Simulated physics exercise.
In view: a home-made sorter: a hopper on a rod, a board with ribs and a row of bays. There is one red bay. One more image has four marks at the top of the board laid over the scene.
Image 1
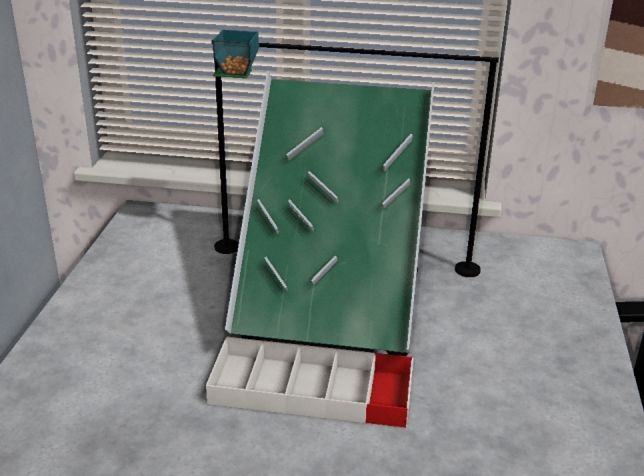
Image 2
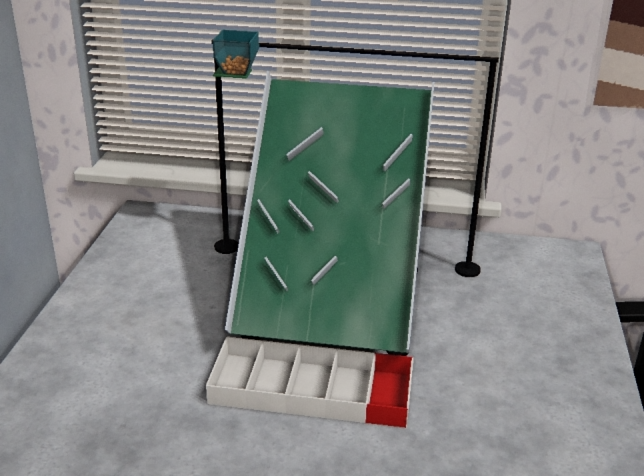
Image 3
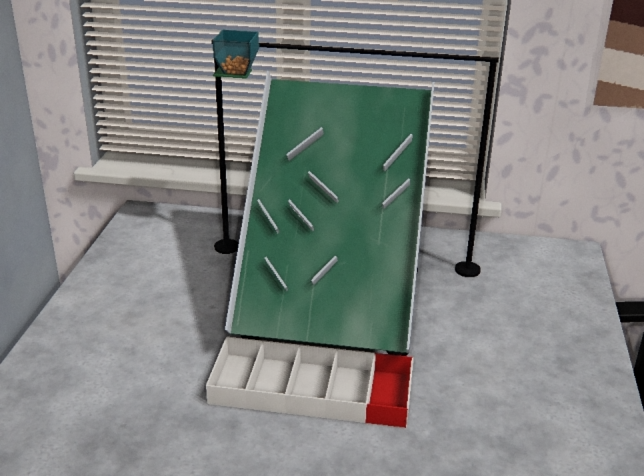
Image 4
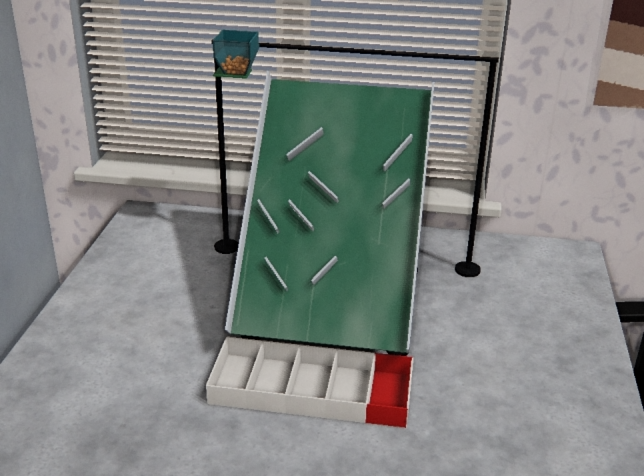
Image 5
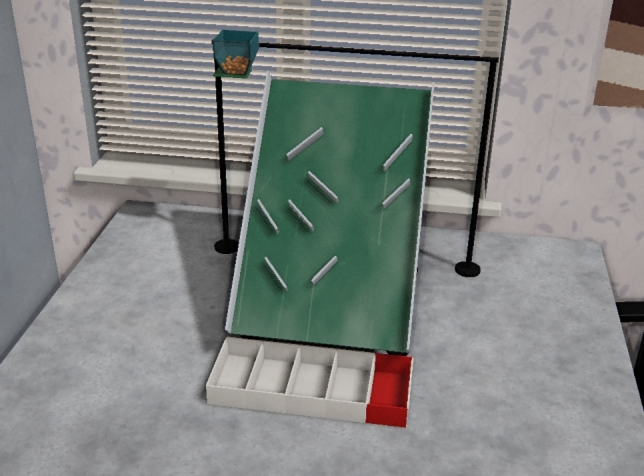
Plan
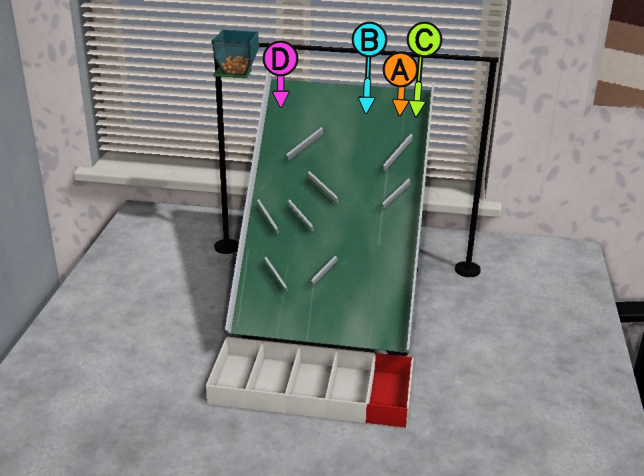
Nothing visibly moves: a small teal hopper of tan pieces stays at the left of a black rod, beside a tilted green board with scattered pale ribs, above a row of empty white bays with one red bay at the right.
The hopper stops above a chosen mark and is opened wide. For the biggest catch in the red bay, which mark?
Use mark C.
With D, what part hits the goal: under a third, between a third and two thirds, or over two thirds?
Mark D gives under a third.
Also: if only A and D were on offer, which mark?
That would be A.
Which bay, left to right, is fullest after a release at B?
It is the fourth one.
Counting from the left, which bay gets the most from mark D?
The third.
On the marked copy, mark A meets the board at (400, 109); mark B meets the board at (366, 107); mark C meets the board at (416, 110); mark D meets the board at (280, 101).
With A, about a tenth in the red bay, the larger part in other bays, about a tenth outside the box.
With B, about a tenth in the red bay, the larger part in other bays, about a tenth outside the box.
With C, roughly a third in the red bay, roughly half in other bays, just a few held on the board, about a tenth outside the box.
With D, not one piece in the red bay, the larger part in other bays, about a tenth held on the board.
